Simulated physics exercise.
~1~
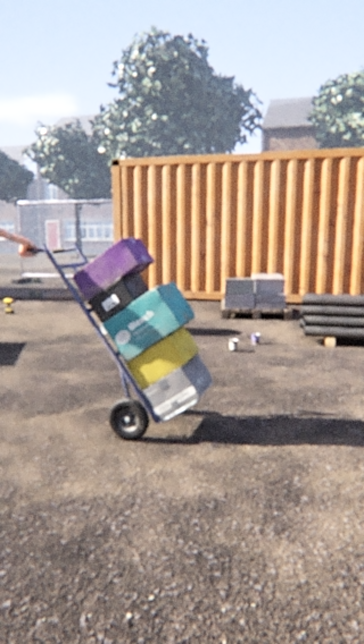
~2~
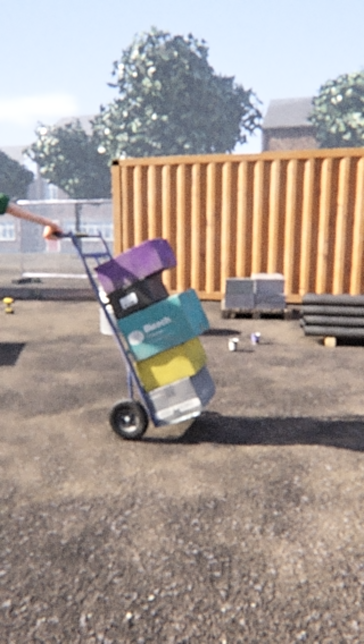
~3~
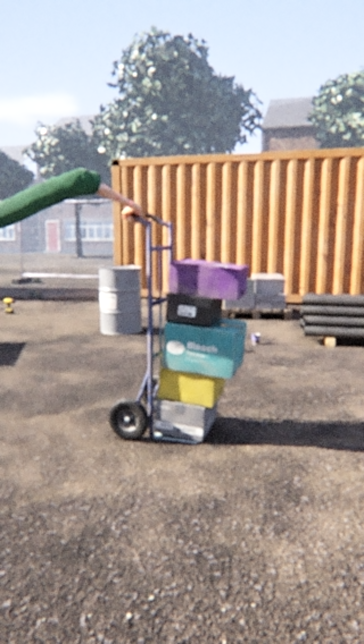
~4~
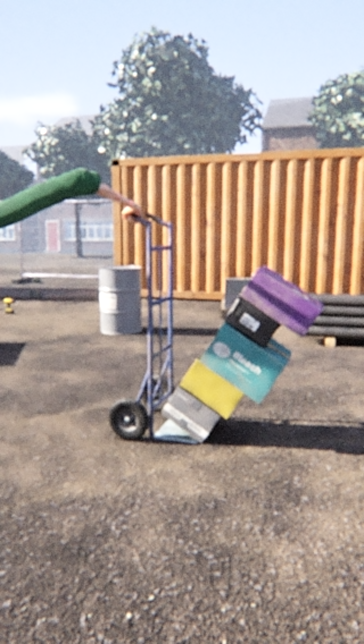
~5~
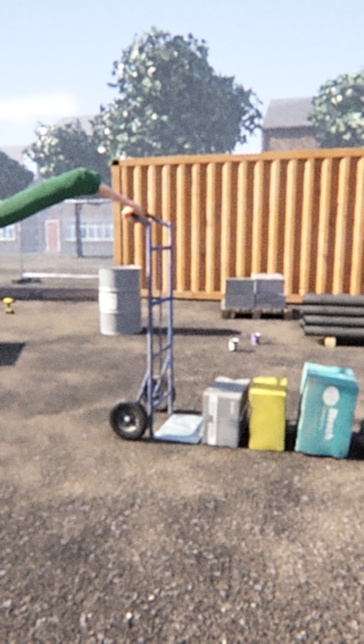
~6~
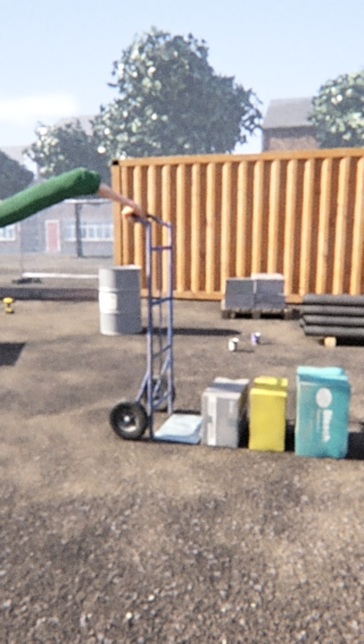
A blue hand truck stacked with five closed boxes, purple, black, turquoise, yellow and grey from top to bottom, leans back toward the left on a gravel yard, seen from the side. Behind it stand an orange container, a grey drum, dark pipes and trees. A green-sleeved arm at the left swings the truck upright until its plate lands flat. The stack keeps going, tilting right as one leaning column, and topples off the front. The grey, yellow and turquoise boxes end on their sides in a row, the purple and black ones out of view, while the hand holds the upright truck.
